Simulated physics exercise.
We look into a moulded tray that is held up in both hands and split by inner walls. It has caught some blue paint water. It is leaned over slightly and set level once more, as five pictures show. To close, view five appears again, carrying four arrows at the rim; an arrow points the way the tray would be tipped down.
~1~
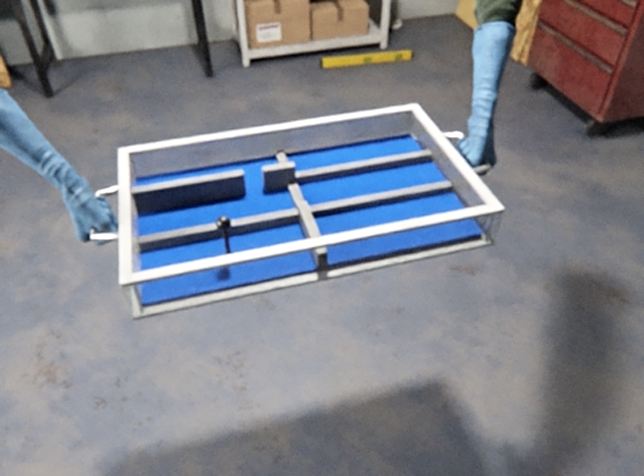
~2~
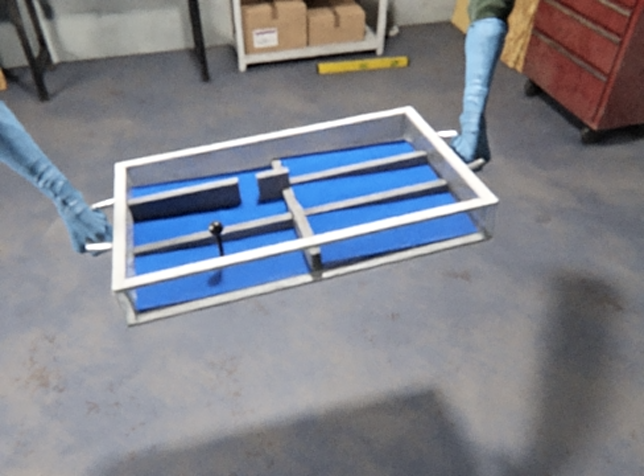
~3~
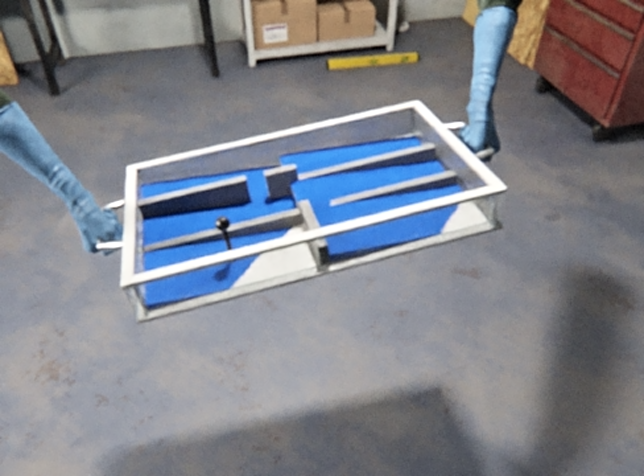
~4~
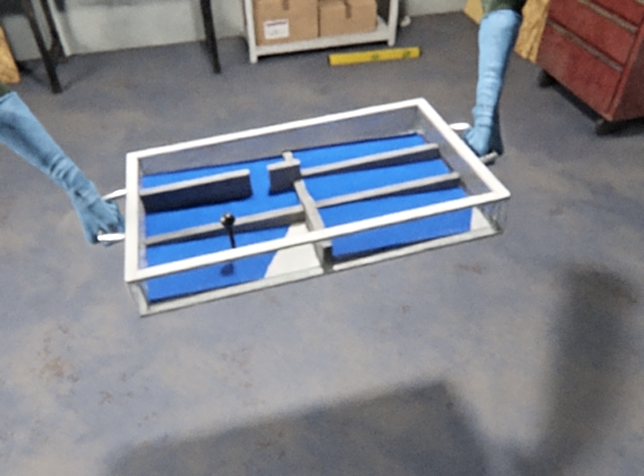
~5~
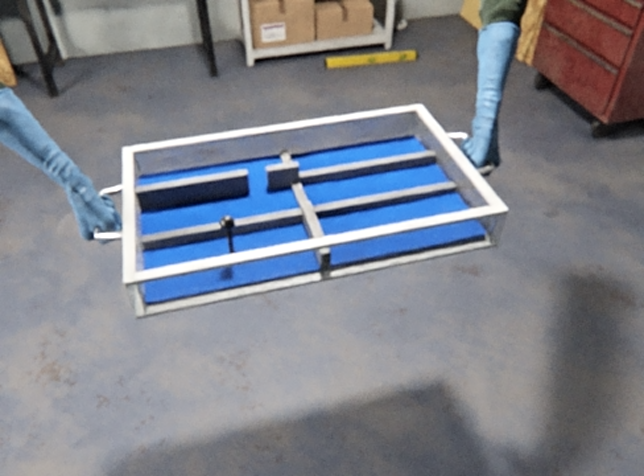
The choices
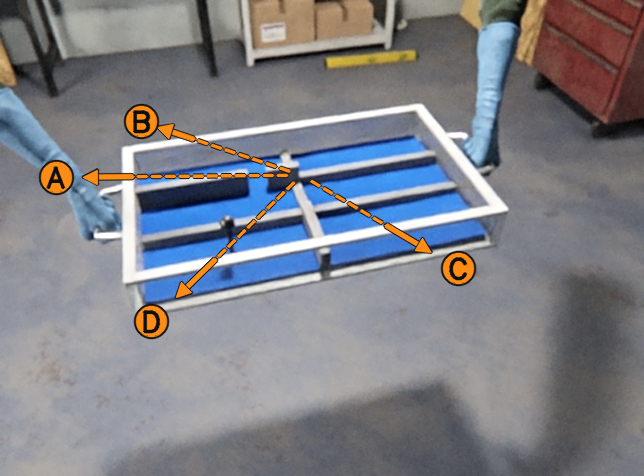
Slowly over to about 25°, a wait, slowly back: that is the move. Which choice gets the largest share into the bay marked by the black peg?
D beats the others.
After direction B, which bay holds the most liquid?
It is the back left one.
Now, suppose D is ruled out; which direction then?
Here it is direction A.
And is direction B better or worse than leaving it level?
Worse.
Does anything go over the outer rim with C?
Yes.
On the marked copy, A ends at (88, 177); B ends at (162, 128); C ends at (426, 249); D ends at (179, 294).
For direction A, about 19 % of the liquid ends in the peg's bay; about 29 % goes over the rim.
For direction B, about 4 % of the liquid ends in the peg's bay; about 46 % goes over the rim.
For direction C, about 8 % of the liquid ends in the peg's bay; about 44 % goes over the rim.
For direction D, about 31 % of the liquid ends in the peg's bay; about 39 % goes over the rim.
